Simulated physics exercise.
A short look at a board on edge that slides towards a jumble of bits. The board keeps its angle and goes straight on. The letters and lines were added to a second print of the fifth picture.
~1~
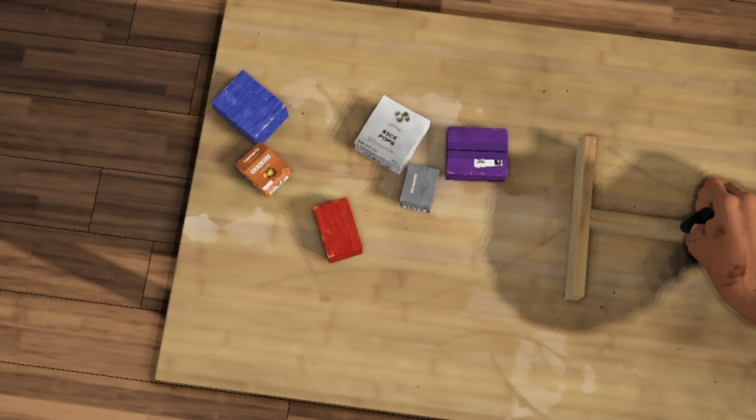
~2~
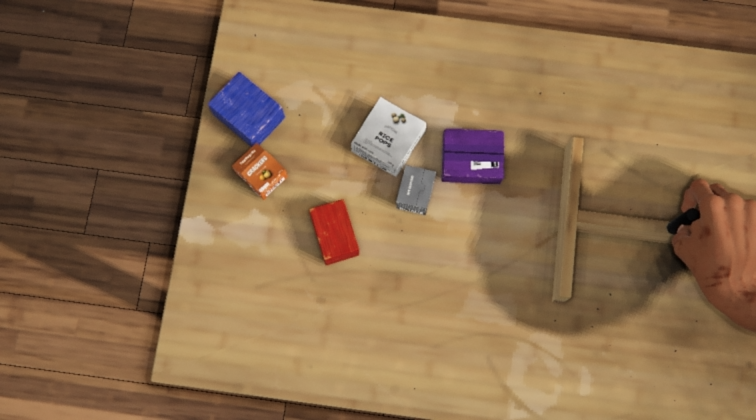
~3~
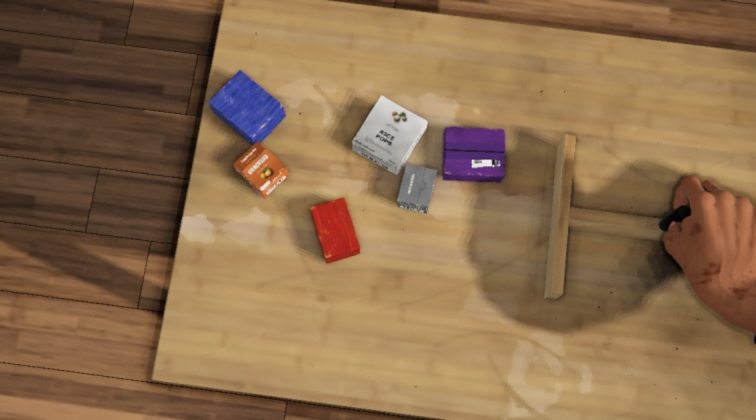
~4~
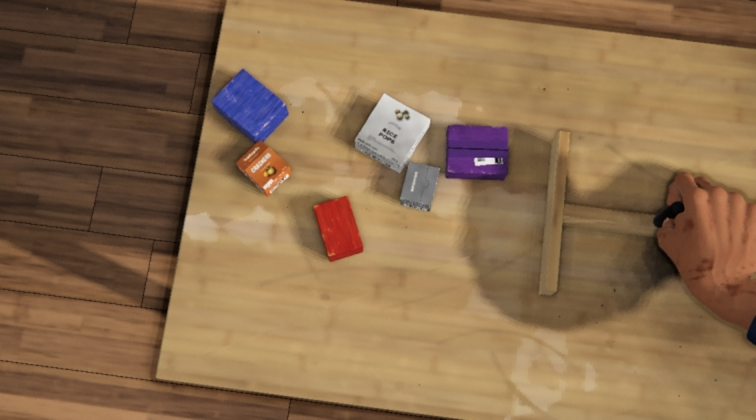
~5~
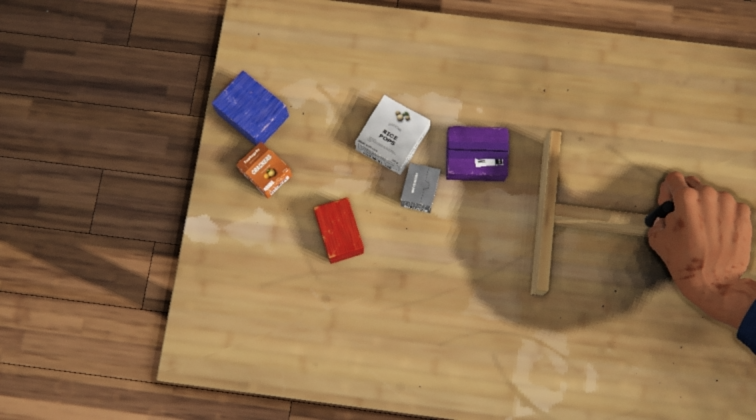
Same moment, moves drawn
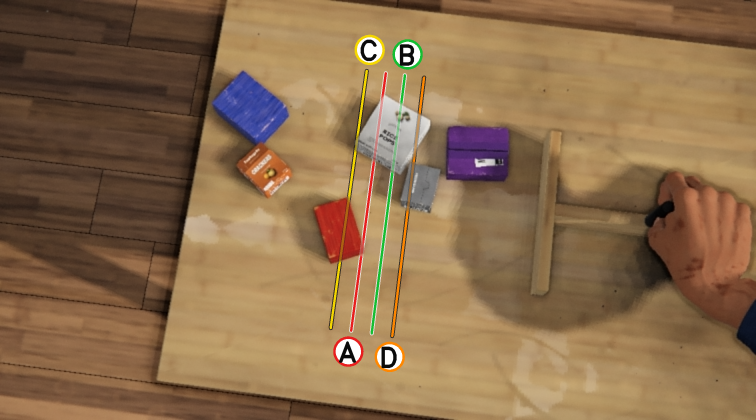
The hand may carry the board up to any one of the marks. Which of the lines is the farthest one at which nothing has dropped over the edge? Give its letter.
The farthest safe stop is C.
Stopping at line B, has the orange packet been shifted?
No.
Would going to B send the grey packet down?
No.
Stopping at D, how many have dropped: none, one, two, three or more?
In all, none.
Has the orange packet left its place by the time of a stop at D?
No.
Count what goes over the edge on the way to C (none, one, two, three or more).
By then, none.
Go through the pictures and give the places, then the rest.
The first frame shows red block (338, 231); blue block (251, 109); grey packet (419, 188).
The second frame shows board (572, 215); white packet (388, 137).
The third frame shows board (564, 212); orange packet (261, 170).
The fourth frame shows board (558, 209); blue block (251, 108).
The fifth frame shows board (550, 209); white packet (392, 135); purple box (477, 154); orange packet (265, 170).
On the marked copy, A at (369, 197); B at (389, 200); C at (349, 195); D at (409, 202).
Taking C. A third of the way, board (478, 200); white packet (382, 137); purple box (445, 149).
Two thirds of the way, board (407, 191); white packet (321, 131); purple box (378, 141).
When it is over, board (354, 185); blue block (209, 109); orange packet (258, 173); nothing has fallen.
As for the rest, A is safe but short; B is safe but short; D is safe but short.
